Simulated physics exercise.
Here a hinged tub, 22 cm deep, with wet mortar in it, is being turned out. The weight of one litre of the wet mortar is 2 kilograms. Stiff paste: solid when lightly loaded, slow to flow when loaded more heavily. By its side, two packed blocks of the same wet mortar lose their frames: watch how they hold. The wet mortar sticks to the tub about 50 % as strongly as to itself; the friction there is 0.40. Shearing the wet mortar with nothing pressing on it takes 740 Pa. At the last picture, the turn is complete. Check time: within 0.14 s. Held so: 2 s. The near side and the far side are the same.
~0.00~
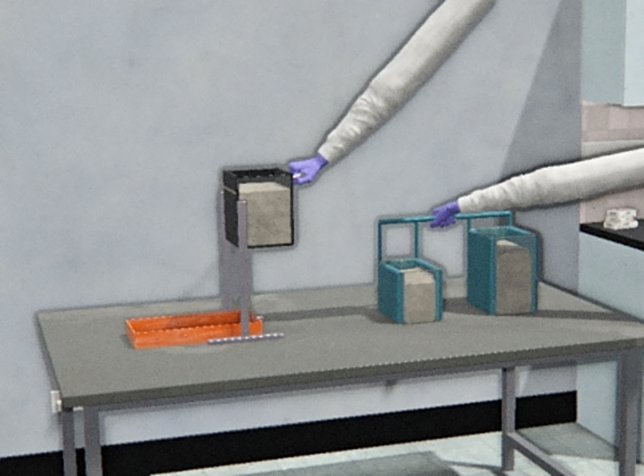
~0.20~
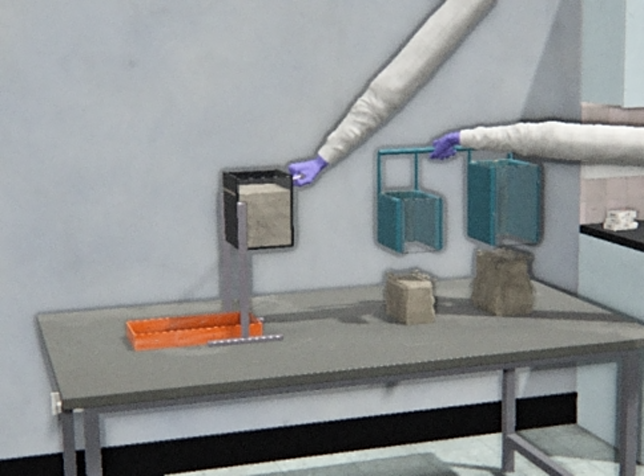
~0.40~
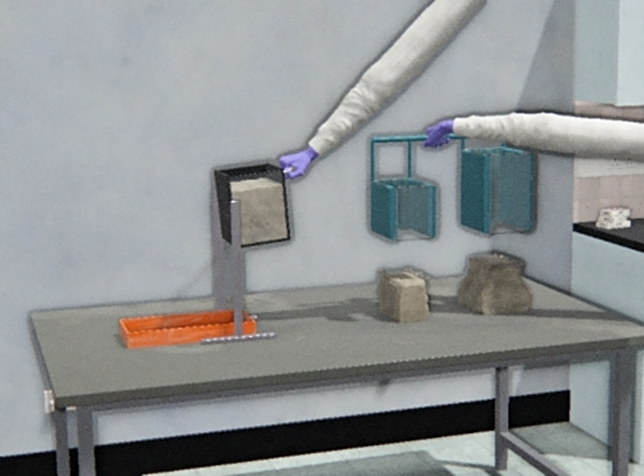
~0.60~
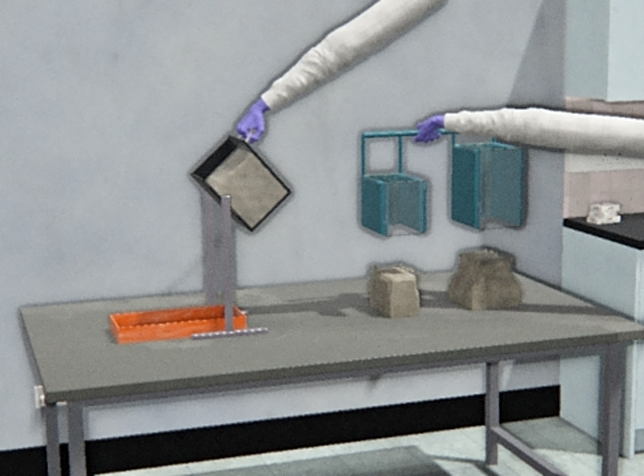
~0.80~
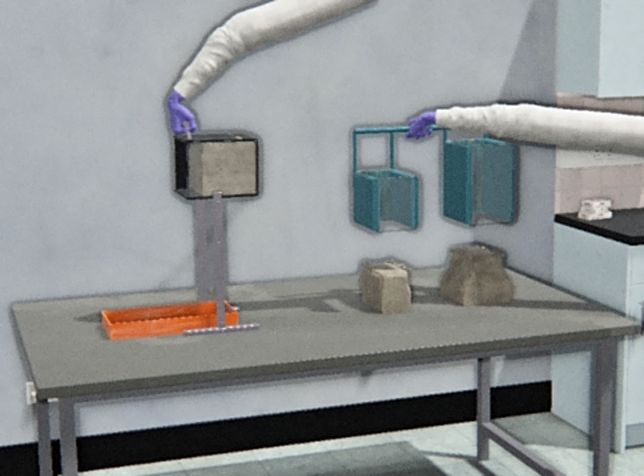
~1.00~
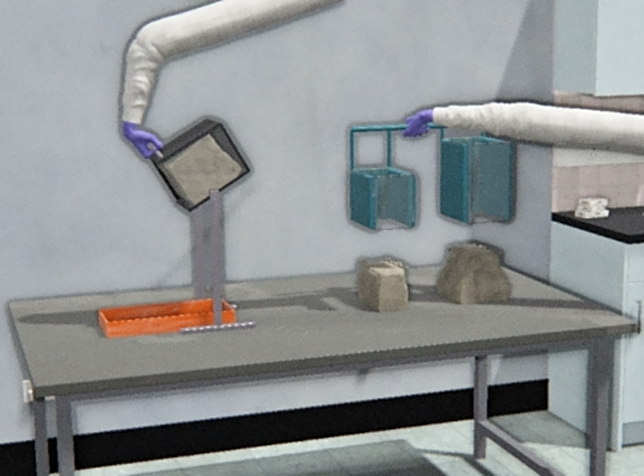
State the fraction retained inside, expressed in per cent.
Retained fraction: About 0 per cent.
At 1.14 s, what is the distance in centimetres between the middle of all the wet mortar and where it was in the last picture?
It has moved close to 9 cm.
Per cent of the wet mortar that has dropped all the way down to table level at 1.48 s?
At that moment, near 75 % is down.
By 1.14 s, the tub is at 120 degrees and holds 64 %.
By 1.31 s, the tub is at 120 degrees and holds 2 %.
By 1.48 s, the tub is at 120 degrees and holds 0 %.
By 1.65 s, the tub is at 120 degrees and holds 0 %.
By 3.00 s, at the end, the tub is at 120 degrees and holds 0 %.
